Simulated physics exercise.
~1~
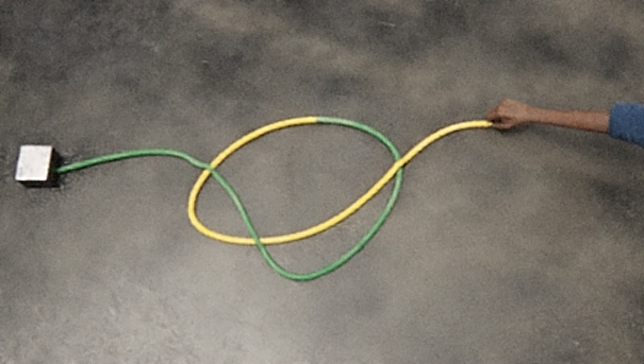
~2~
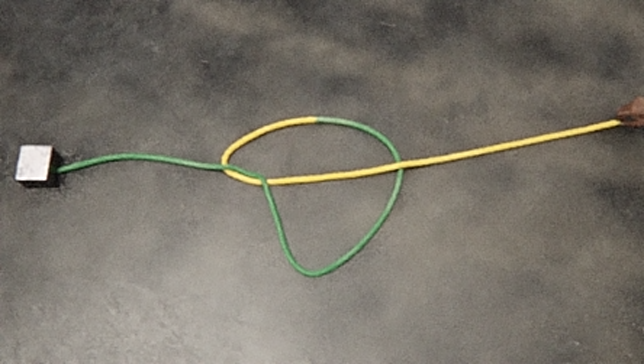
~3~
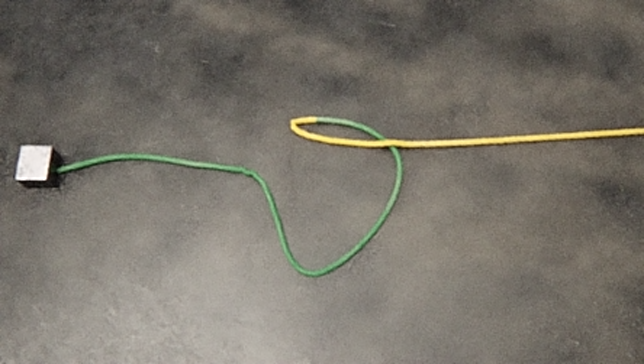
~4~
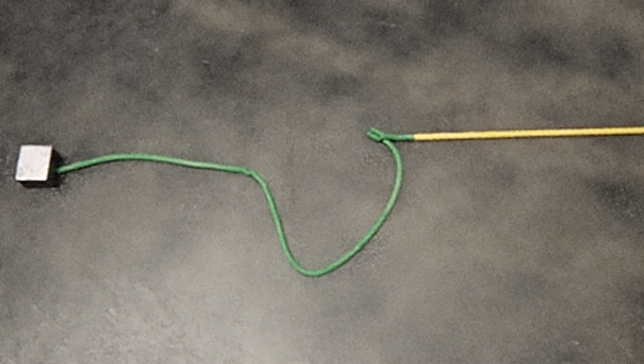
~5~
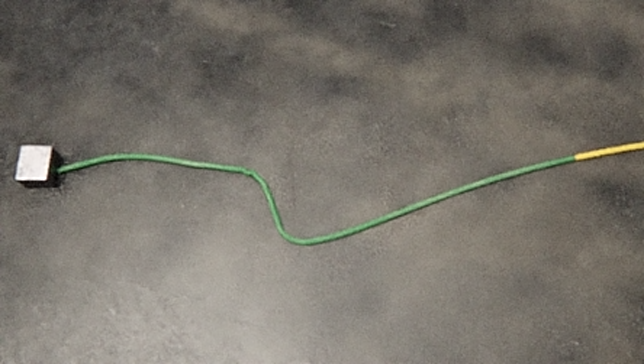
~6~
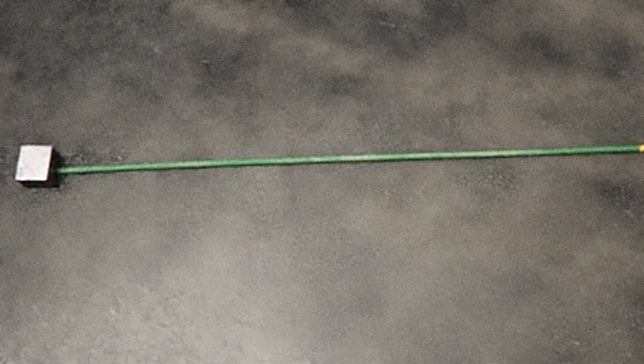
A hand pulled the yellow end of a looped green and yellow rope off to the right, its green end fixed to a small block at left, and the loops shrank and slipped open until the rope ran straight with no knot.
